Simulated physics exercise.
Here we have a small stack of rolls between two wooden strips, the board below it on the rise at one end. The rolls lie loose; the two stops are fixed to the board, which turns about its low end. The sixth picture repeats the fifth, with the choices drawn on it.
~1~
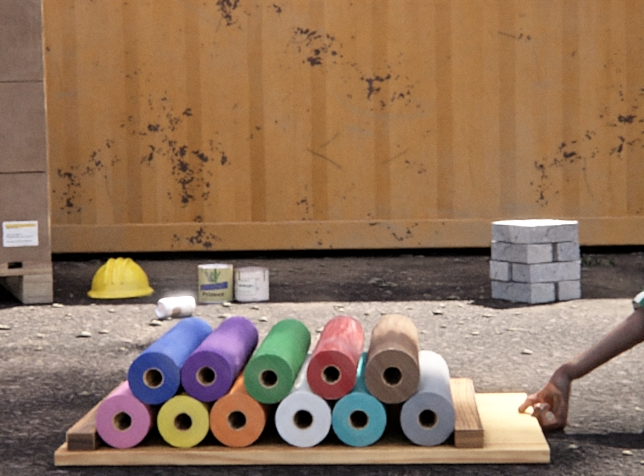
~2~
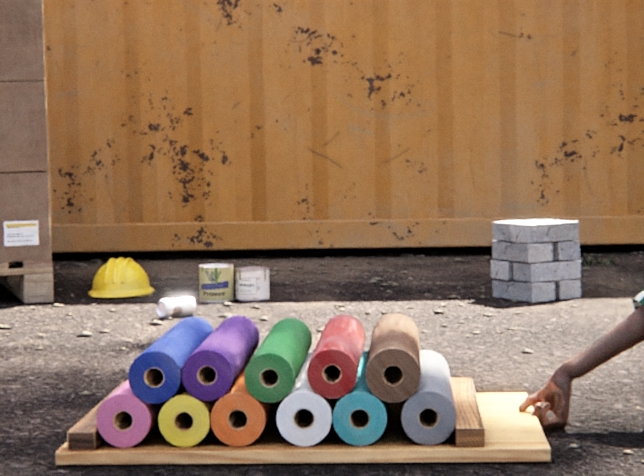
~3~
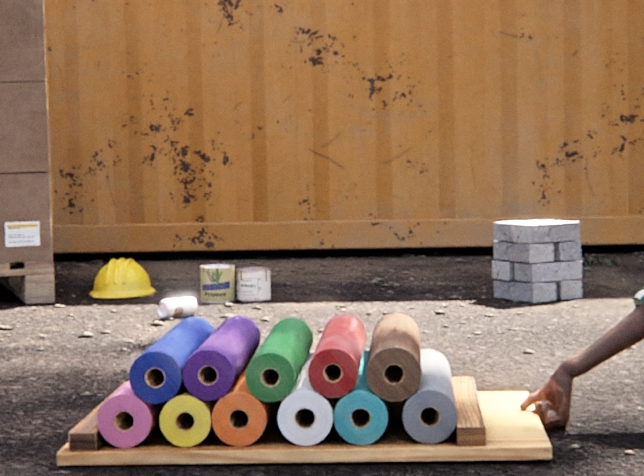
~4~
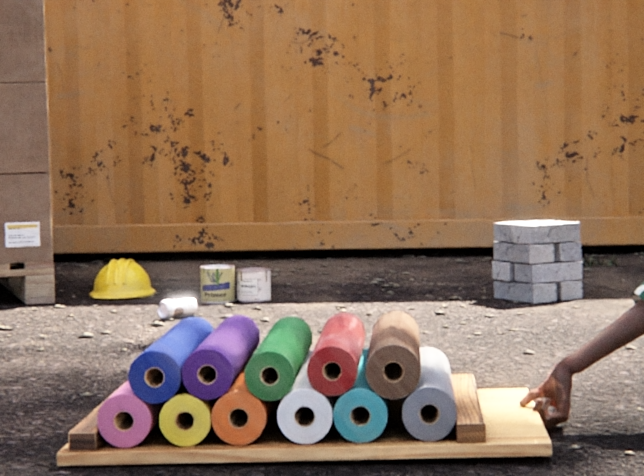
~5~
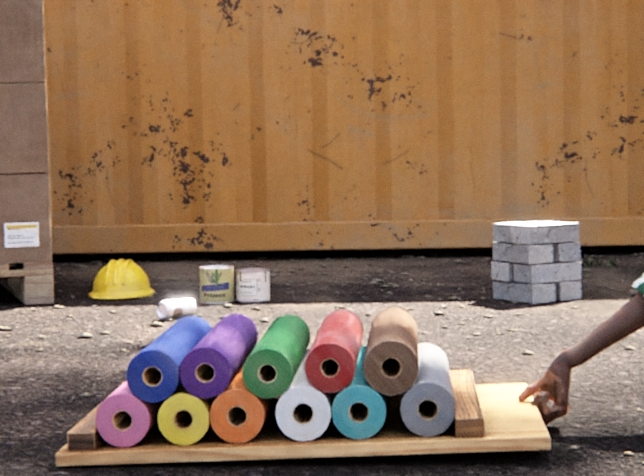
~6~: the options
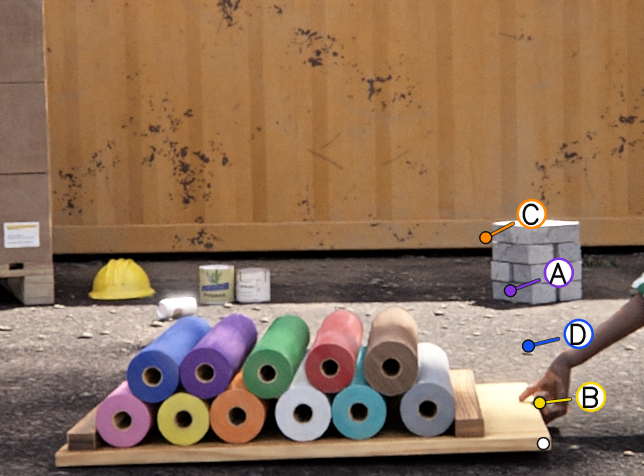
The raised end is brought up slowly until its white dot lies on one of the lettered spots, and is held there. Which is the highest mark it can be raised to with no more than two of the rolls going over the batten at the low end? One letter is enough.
Up to C.
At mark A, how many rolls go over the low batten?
It comes to none.
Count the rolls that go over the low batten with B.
At B the number is none.
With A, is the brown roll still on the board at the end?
Yes.
On the marked copy, A at (510, 291); B at (540, 403); C at (486, 238); D at (529, 346); the white dot at (544, 444).
Taking C. A third of the way, board at 16°.
Two thirds of the way, board at 27°.
When it is over, board at 27°, none over the low batten.
As for the rest, A none over the low batten; B none over the low batten; D none over the low batten.
